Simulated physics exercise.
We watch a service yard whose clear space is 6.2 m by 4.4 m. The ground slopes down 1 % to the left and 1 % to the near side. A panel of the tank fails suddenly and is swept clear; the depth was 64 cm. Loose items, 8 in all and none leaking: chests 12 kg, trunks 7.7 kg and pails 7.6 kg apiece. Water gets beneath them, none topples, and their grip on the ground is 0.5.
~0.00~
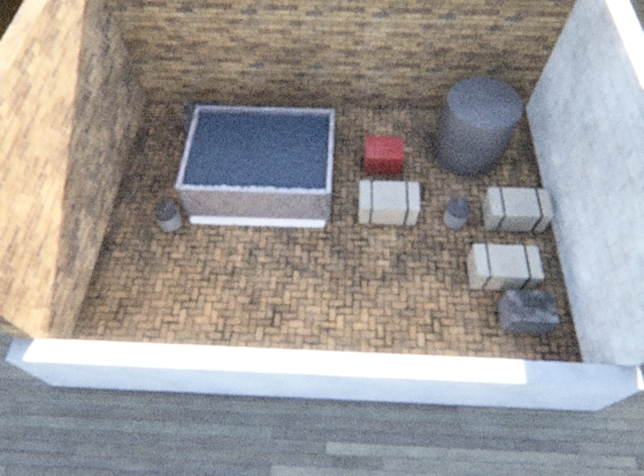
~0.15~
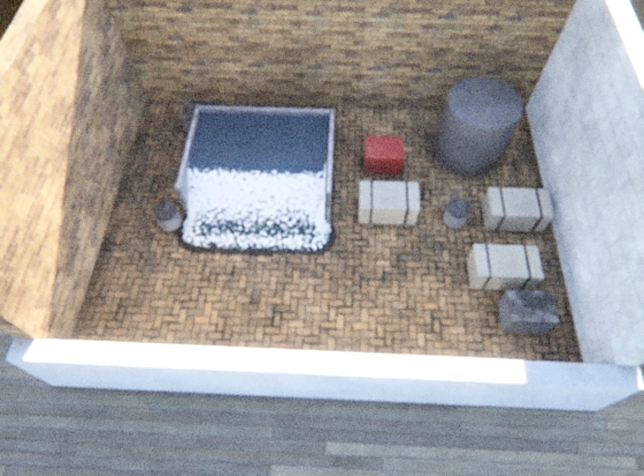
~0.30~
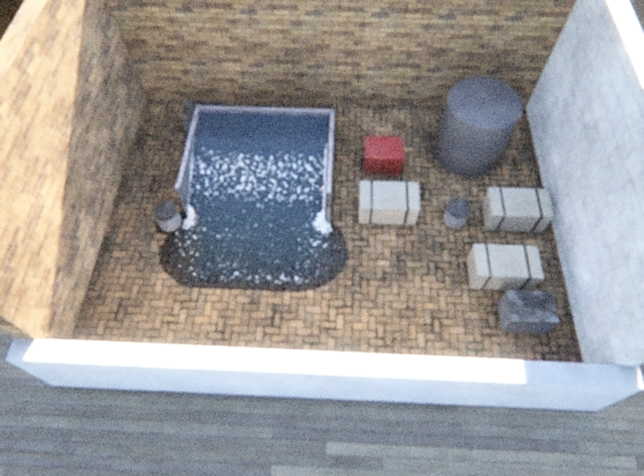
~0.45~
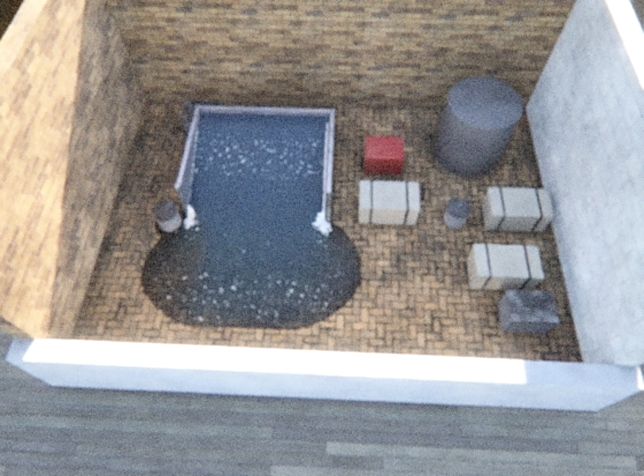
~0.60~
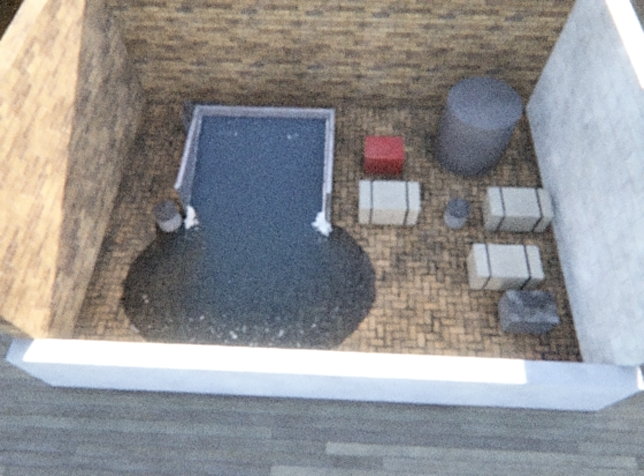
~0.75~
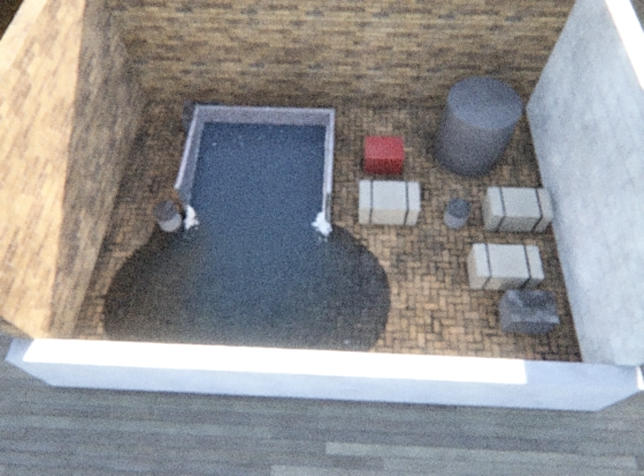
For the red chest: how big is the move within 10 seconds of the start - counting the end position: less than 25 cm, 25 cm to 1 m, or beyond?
Red chest slides a little.
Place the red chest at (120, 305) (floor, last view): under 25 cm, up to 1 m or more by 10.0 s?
It ends far away.
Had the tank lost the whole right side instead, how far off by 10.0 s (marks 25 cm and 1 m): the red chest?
In that case the red chest ends far away.
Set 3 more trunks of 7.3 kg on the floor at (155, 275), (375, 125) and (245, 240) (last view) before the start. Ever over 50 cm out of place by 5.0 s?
In that order: Past it, short of it, past it.
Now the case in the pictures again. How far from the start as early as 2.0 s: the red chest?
Roughly 0 cm by then.
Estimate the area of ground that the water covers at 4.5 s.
Some 23 m2.
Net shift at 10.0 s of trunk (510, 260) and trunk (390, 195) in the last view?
In that order: 100 cm, 120 cm.
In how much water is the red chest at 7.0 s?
Roughly 6 cm.
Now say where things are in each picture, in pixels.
The red chest at (385, 147) rests on the ground; water covers 2.7 m2; 0 of 8 have shifted, in the first frame.
The red chest at (385, 147), on the bottom; water covers 3.8 m2; 0 of 8 have shifted, in the second frame.
The red chest at (385, 147) rests on the ground; water covers 5.0 m2; 0 of 8 have shifted, in the third frame.
The red chest at (385, 147), on the bottom; water covers 6.6 m2; 0 of 8 have shifted, in the fourth frame.
The red chest at (385, 147), on the bottom; 8.4 m2 under water; 0 of 8 have shifted, in the fifth frame.
The red chest at (385, 147) rests on the ground; 9.3 m2 under water; 0 of 8 have shifted, in the sixth frame.
After 2.0 s the red chest is near (385, 147), 0.0 m from its start, aground; 0 afloat.
After 4.5 s the red chest is near (385, 147), 0.0 m from its start, aground; 4 afloat.
After 7.0 s the red chest is near (363, 152), 0.3 m from its start, aground; 5 afloat.
After 10.0 s the red chest is near (358, 123), 0.6 m from its start, afloat; 6 afloat.
